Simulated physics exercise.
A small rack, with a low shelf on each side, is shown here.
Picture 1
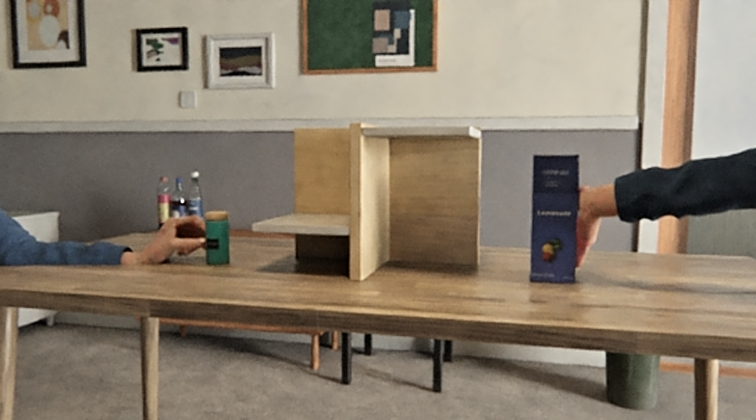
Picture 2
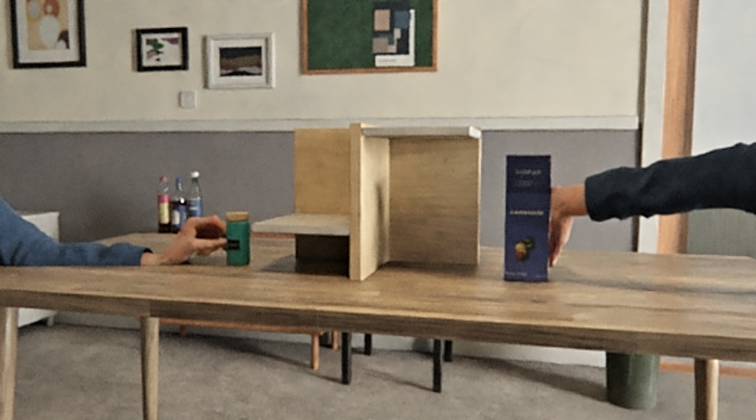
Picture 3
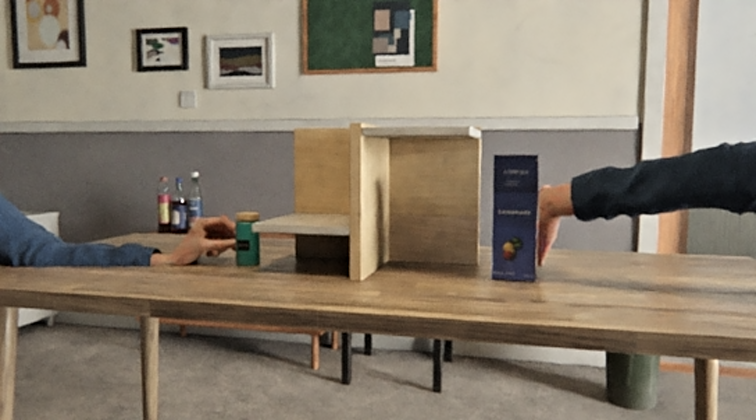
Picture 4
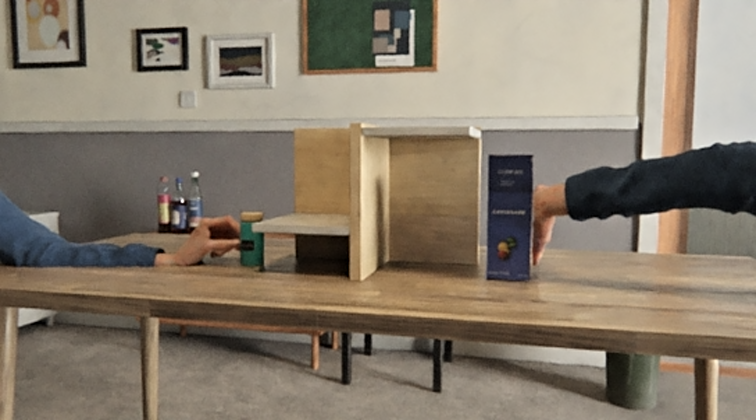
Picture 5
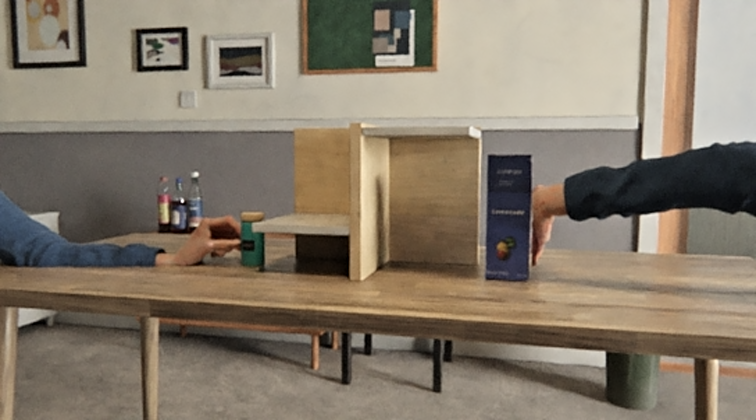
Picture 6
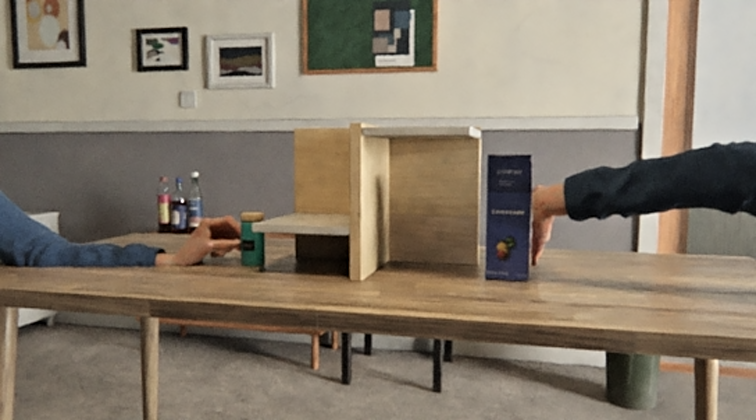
On a wooden table, two hands slide a turquoise shaker right and a blue carton left.
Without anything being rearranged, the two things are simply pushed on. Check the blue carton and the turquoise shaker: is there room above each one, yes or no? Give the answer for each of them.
Blue carton - yes; turquoise shaker - no.
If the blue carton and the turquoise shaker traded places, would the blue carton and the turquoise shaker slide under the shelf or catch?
Blue carton - blocked; turquoise shaker - clear.
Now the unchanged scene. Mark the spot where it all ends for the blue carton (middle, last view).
About (448, 215).
Then, 0.32 s later than the last frame, blue carton sliding up to the opening near (488, 216); turquoise shaker stopped at the opening near (263, 239).
When it is over, the blue carton slides in, near (447, 215); the turquoise shaker catches on the edge, near (263, 239).
